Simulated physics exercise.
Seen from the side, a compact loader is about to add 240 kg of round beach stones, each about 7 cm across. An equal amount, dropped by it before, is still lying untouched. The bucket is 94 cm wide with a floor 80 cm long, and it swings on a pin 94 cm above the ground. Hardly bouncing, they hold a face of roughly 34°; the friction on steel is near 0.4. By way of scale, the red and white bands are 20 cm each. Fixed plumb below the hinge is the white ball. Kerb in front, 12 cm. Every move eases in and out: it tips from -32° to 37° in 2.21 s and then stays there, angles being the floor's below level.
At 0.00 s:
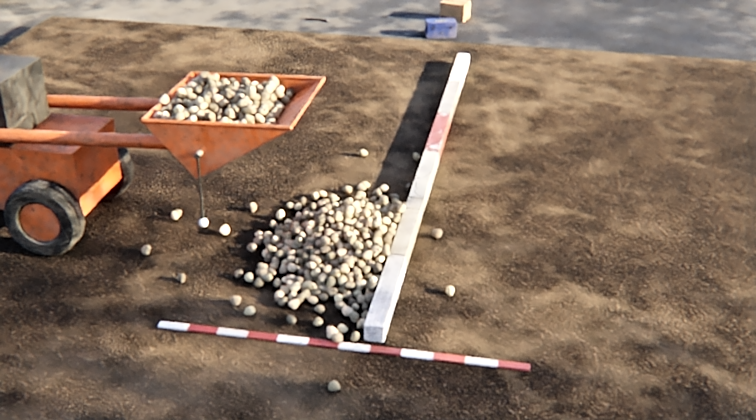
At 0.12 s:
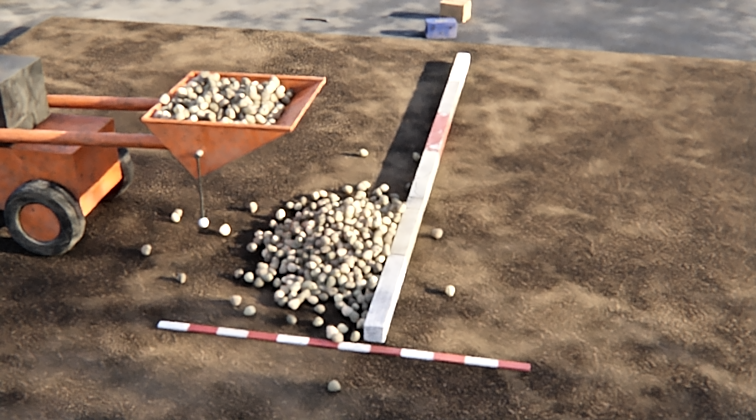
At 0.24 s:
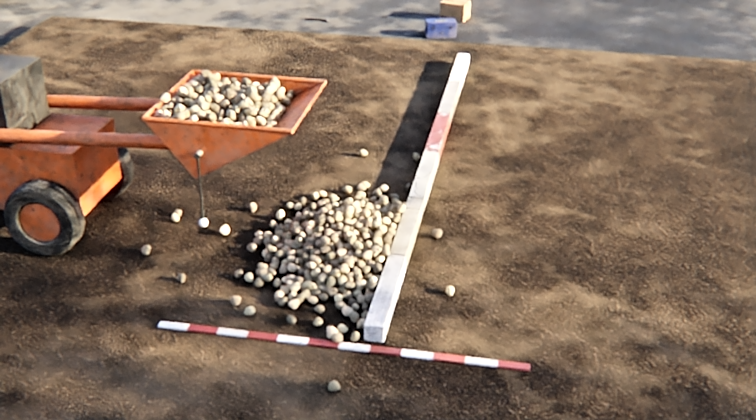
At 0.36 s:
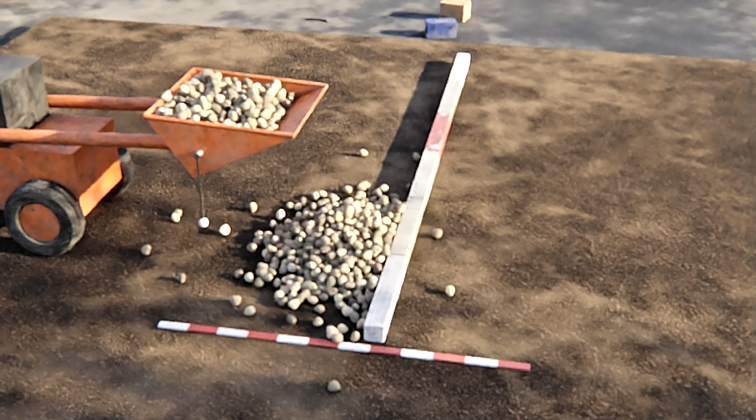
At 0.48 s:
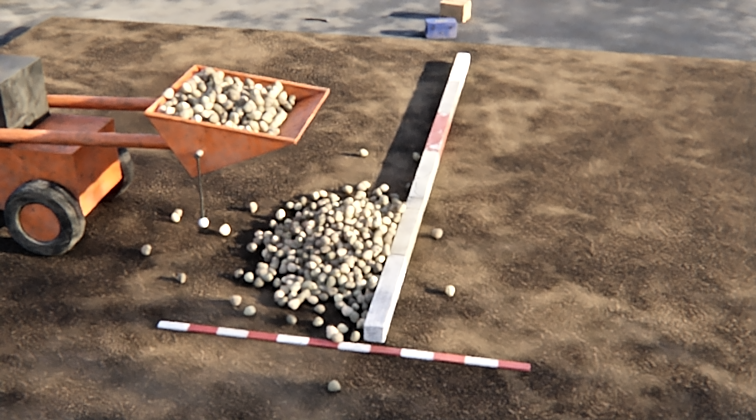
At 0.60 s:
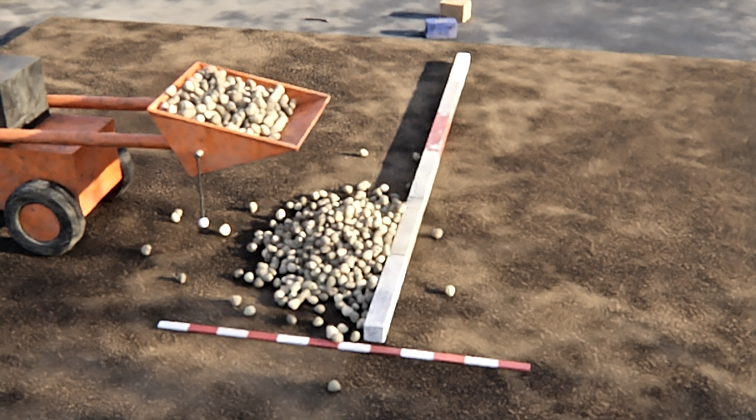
Orange loader's bucket of pale round stones tilting slightly forward above brown ground, while another heap lies still against a kerb.
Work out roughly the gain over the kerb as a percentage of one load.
Close to 1 parts in a hundred.
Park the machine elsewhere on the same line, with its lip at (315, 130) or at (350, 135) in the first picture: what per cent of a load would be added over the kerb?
Roughly 5 and 35 percent, in that order.
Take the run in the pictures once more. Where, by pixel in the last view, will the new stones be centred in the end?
The middle ends up near (328, 230).
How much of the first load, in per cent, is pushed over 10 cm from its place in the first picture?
15 per cent.
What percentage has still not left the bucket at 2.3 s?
Roughly 10 parts in a hundred of the load.
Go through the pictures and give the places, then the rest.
Lip at (291, 128), floor tilted -32°, highest stones at (218, 85). The earlier load is highest near (340, 227), 19 cm above ground level, 100 % on this side of the kerb, in the first frame.
Lip at (292, 129), floor tilted -31°, highest stones at (215, 84); the stones move at 0.0 m/s on average, in the second frame.
The bucket is at -30°, its lip at (293, 132); the top of the load is at (211, 84); the stones move at 0.1 m/s on average, in the third frame.
Lip at (294, 136), floor tilted -27°, highest stones at (208, 82); the stones move at 0.1 m/s on average, in the fourth frame.
Lip at (296, 142), floor tilted -24°, highest stones at (209, 80); the stones move at 0.1 m/s on average, in the fifth frame.
Lip at (297, 148), floor tilted -19°, highest stones at (208, 79); the stones move at 0.1 m/s on average, in the sixth frame.
After 1.7 s the floor is at 26°; in per cent of one load, 90 in the bucket, 110 on this side of the kerb; the foremost stones are at (406, 234).
After 2.3 s the floor is at 37°; in per cent of one load, 11 in the bucket, 188 on this side of the kerb, 1 over the kerb; the foremost stones are at (417, 248).
After 2.7 s the floor is at 37°; in per cent of one load, 0 in the bucket, 199 on this side of the kerb, 1 over the kerb; the foremost stones are at (446, 252).
After 5.1 s the floor is at 37°; in per cent of one load, 0 in the bucket, 199 on this side of the kerb, 1 over the kerb; the foremost stones are at (461, 252). Net gain over the kerb, 1.
